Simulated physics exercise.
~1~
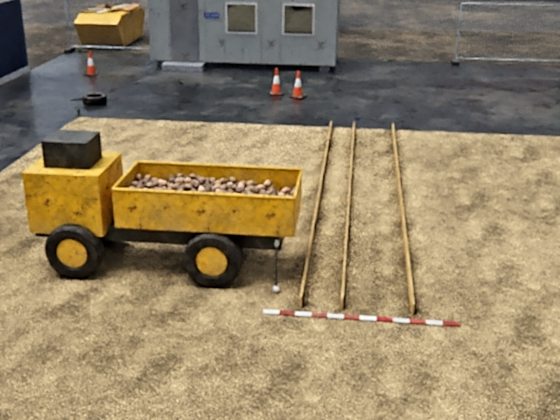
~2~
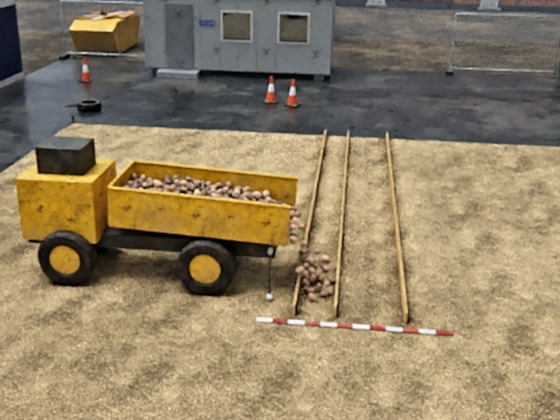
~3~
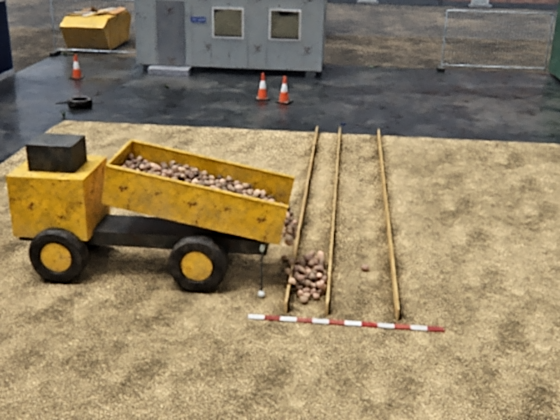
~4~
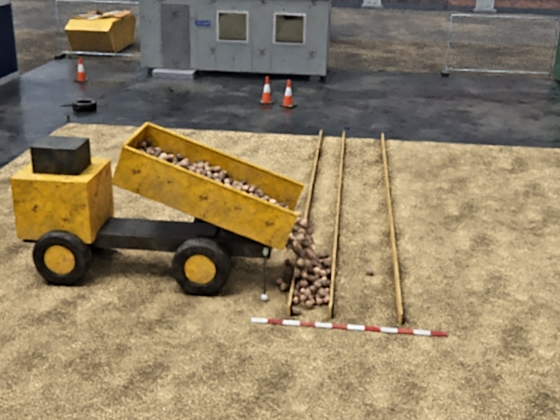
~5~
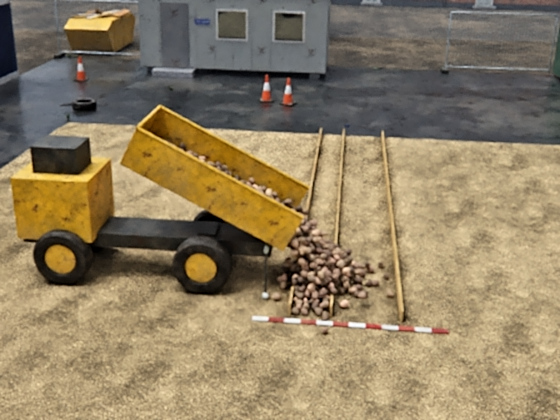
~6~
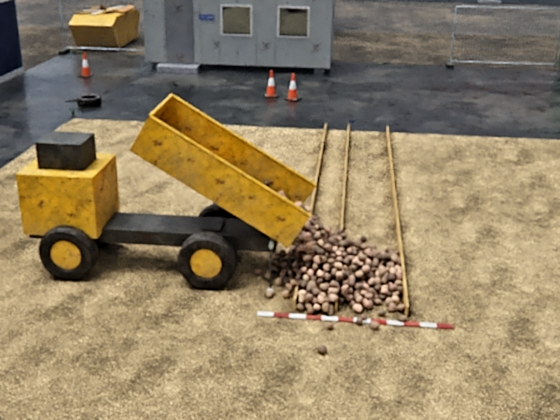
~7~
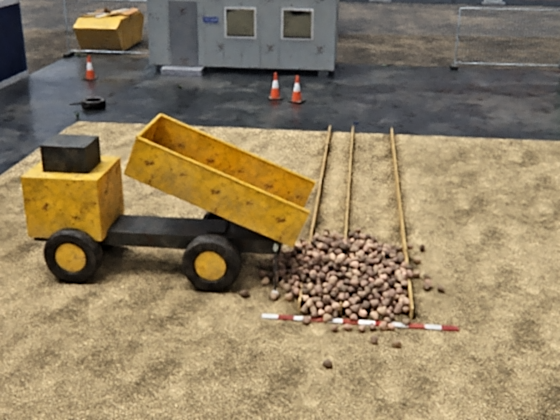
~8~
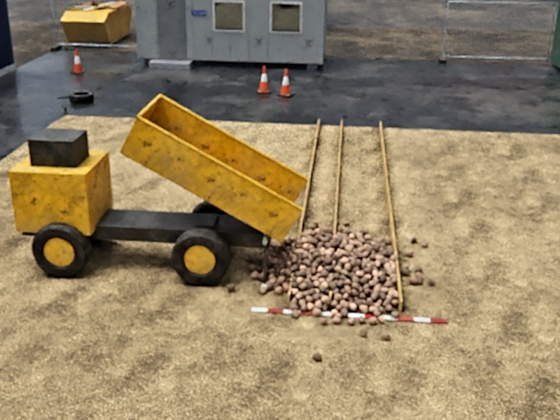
At the start, a yellow truck with a level bed full of brownish stones stands on sandy ground, facing left, beside three wooden planks and a red and white striped staff. The bed begins to tip, its front end rising, and a few stones drop behind it between the nearest planks. As it tilts more steeply, the stones pour out to the right and spread across the planks. The bed empties, then dips somewhat and rises again. Finally it stands raised and empty beside a broad heap covering the planks' lower ends, with a few stones scattered around.
